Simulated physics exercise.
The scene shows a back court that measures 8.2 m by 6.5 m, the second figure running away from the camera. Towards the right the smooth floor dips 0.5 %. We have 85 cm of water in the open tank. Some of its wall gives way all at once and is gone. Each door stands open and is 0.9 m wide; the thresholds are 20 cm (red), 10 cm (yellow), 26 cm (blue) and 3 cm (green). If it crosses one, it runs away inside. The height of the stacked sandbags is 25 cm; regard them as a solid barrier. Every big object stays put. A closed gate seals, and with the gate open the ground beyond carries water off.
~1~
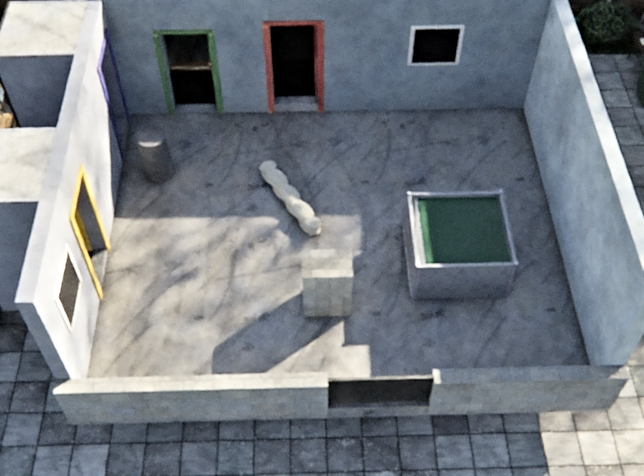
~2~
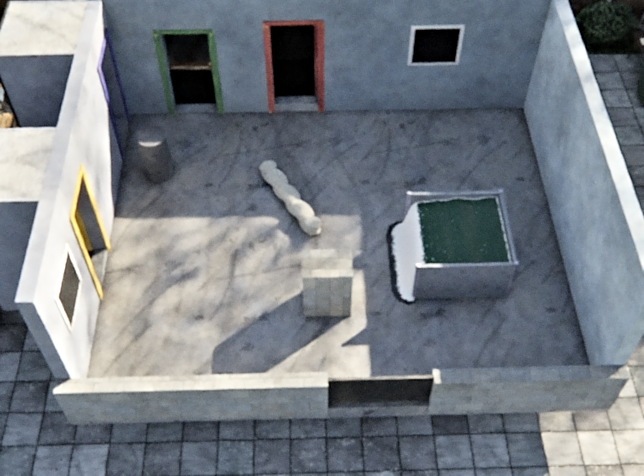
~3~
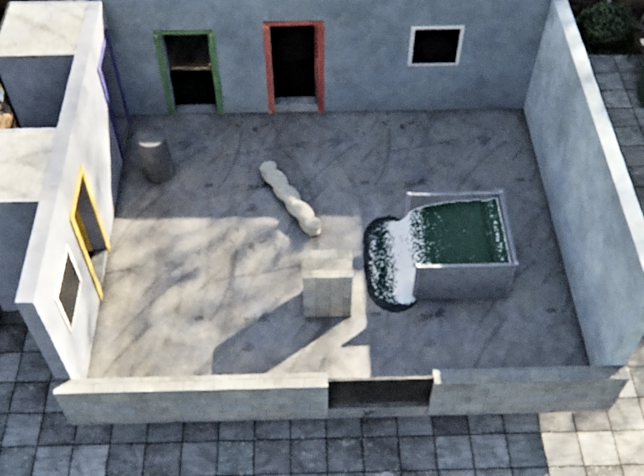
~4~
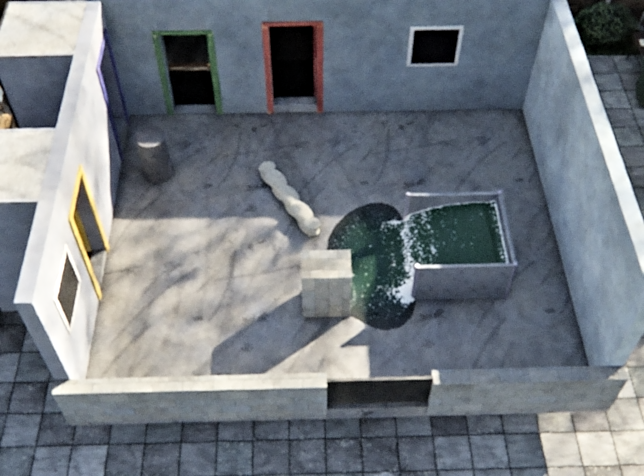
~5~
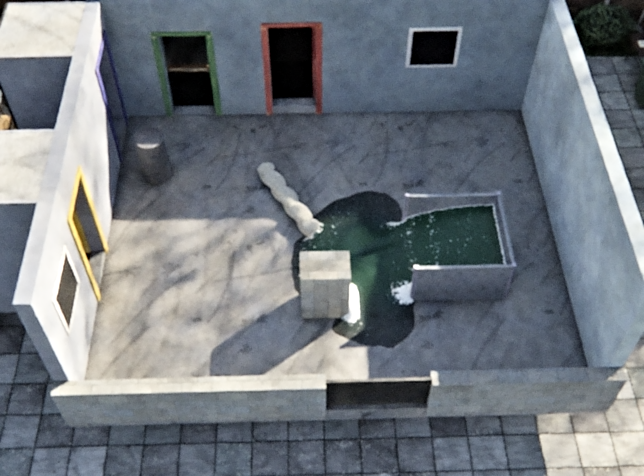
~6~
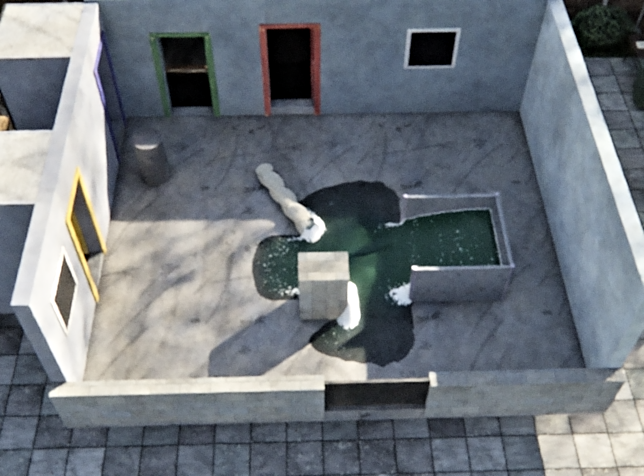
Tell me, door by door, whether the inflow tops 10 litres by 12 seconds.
Outcome: At the red door the inflow will remain within the limit; at the yellow door the inflow will break the limit; at the blue door the inflow will remain within the limit; at the green door the inflow will break the limit.
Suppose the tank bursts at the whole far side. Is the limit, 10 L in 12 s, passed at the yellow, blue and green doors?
Then yellow would come out on the low side, blue on the low side and green on the high side.
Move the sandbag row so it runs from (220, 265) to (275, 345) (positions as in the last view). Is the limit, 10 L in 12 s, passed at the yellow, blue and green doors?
So then yellow is inside it, blue is inside it and green is beyond it.
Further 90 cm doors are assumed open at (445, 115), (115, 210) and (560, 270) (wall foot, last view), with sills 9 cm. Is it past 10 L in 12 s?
Check each in turn: The first fails, the second succeeds, the third fails.
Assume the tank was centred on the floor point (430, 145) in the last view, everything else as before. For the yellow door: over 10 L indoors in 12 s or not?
Against the limit, the yellow door gets no more than that.
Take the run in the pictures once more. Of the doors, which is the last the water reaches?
Blue.
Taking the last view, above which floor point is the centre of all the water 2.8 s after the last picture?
(266, 252).
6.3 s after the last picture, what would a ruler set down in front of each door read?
Centimetres: Red 4 / yellow 5 / blue 6 / green 7.
Then, 0.7 s after the last picture water covers 30 % of the floor and is deepest (38 cm) near (315, 237); red door not reached, yellow door 3 cm at the sill, 0 L in, blue door not reached, green door not reached.
Then, 1.5 s after the last picture water covers 45 % of the floor and is deepest (24 cm) near (106, 249); red door 8 cm at the sill, 0 L in, yellow door 19 cm at the sill, 65 L in, blue door not reached, green door not reached.
Then, 2.8 s after the last picture water covers 65 % of the floor and is deepest (25 cm) near (82, 393); red door 12 cm at the sill, 0 L in, yellow door 15 cm at the sill, 132 L in, blue door 4 cm at the sill, 0 L in, green door 4 cm at the sill, 1 L in.
Then, 6.3 s after the last picture water covers 80 % of the floor and is deepest (10 cm) near (112, 211); red door 4 cm at the sill, 0 L in, yellow door 5 cm at the sill, 139 L in, blue door 6 cm at the sill, 0 L in, green door 7 cm at the sill, 30 L in.
Then, 11.3 s after the last picture water covers 95 % of the floor and is deepest (8 cm) near (518, 111); red door 4 cm at the sill, 0 L in, yellow door 2 cm at the sill, 139 L in, blue door 4 cm at the sill, 0 L in, green door 5 cm at the sill, 43 L in.
